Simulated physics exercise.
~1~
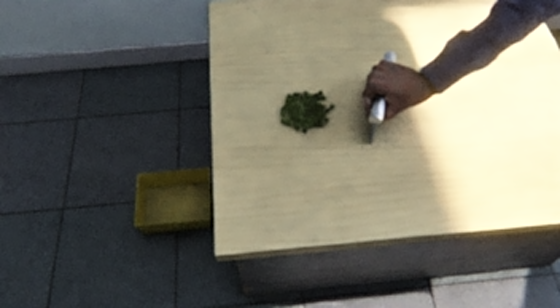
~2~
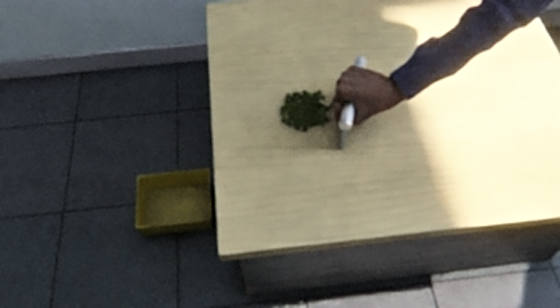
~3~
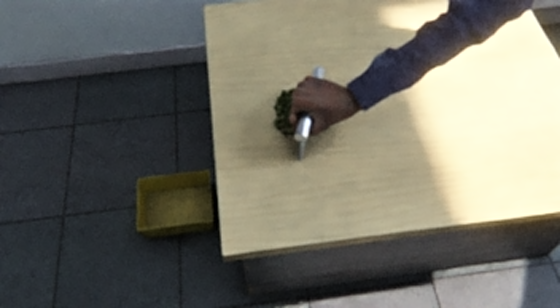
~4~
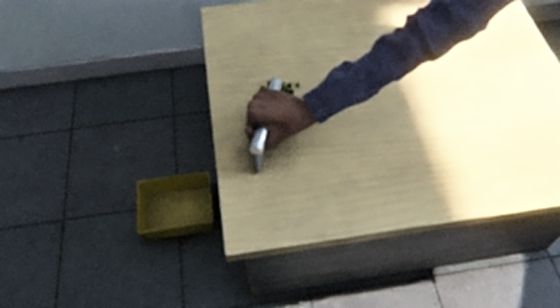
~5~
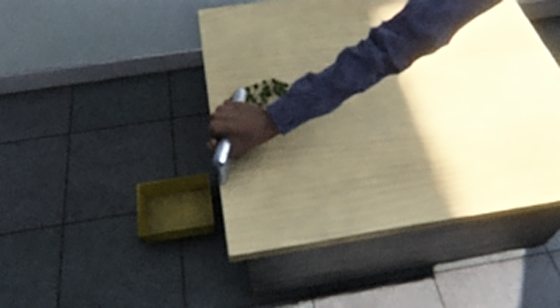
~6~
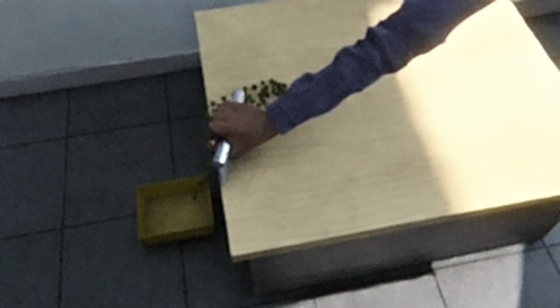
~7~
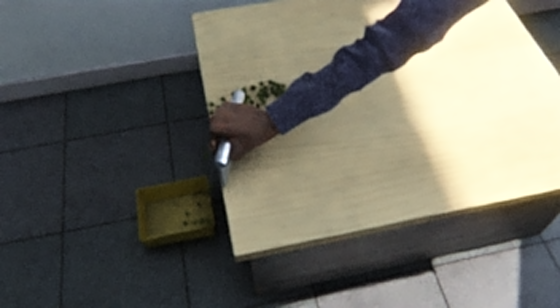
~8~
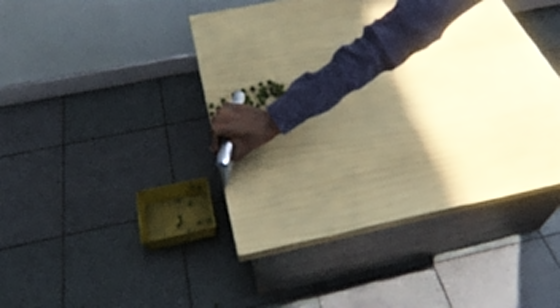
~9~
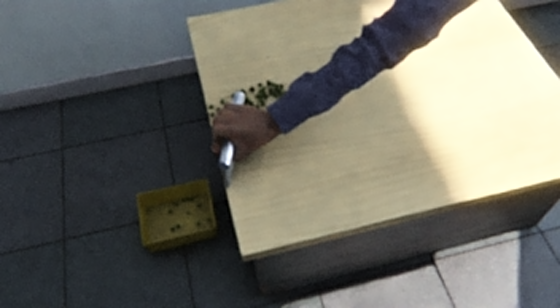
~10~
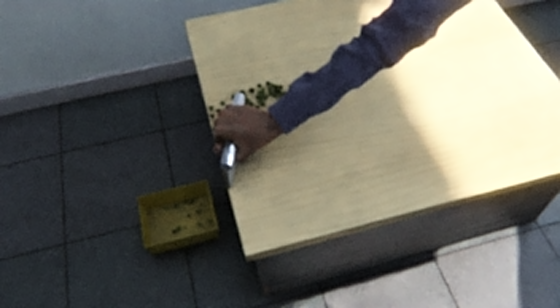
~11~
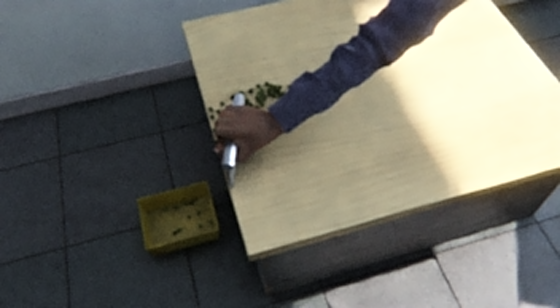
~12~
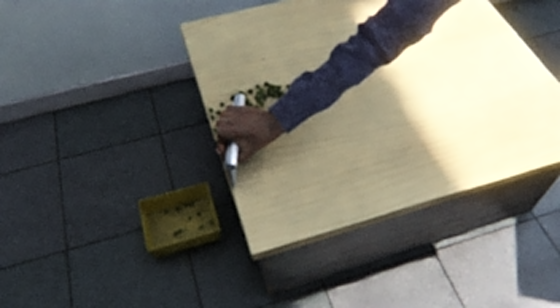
On a pale tabletop, a hand with a scraper pushed a pile of small green olives left to the edge and stopped there; some dropped off, a few landing in the yellow tin below, while most stayed on top.
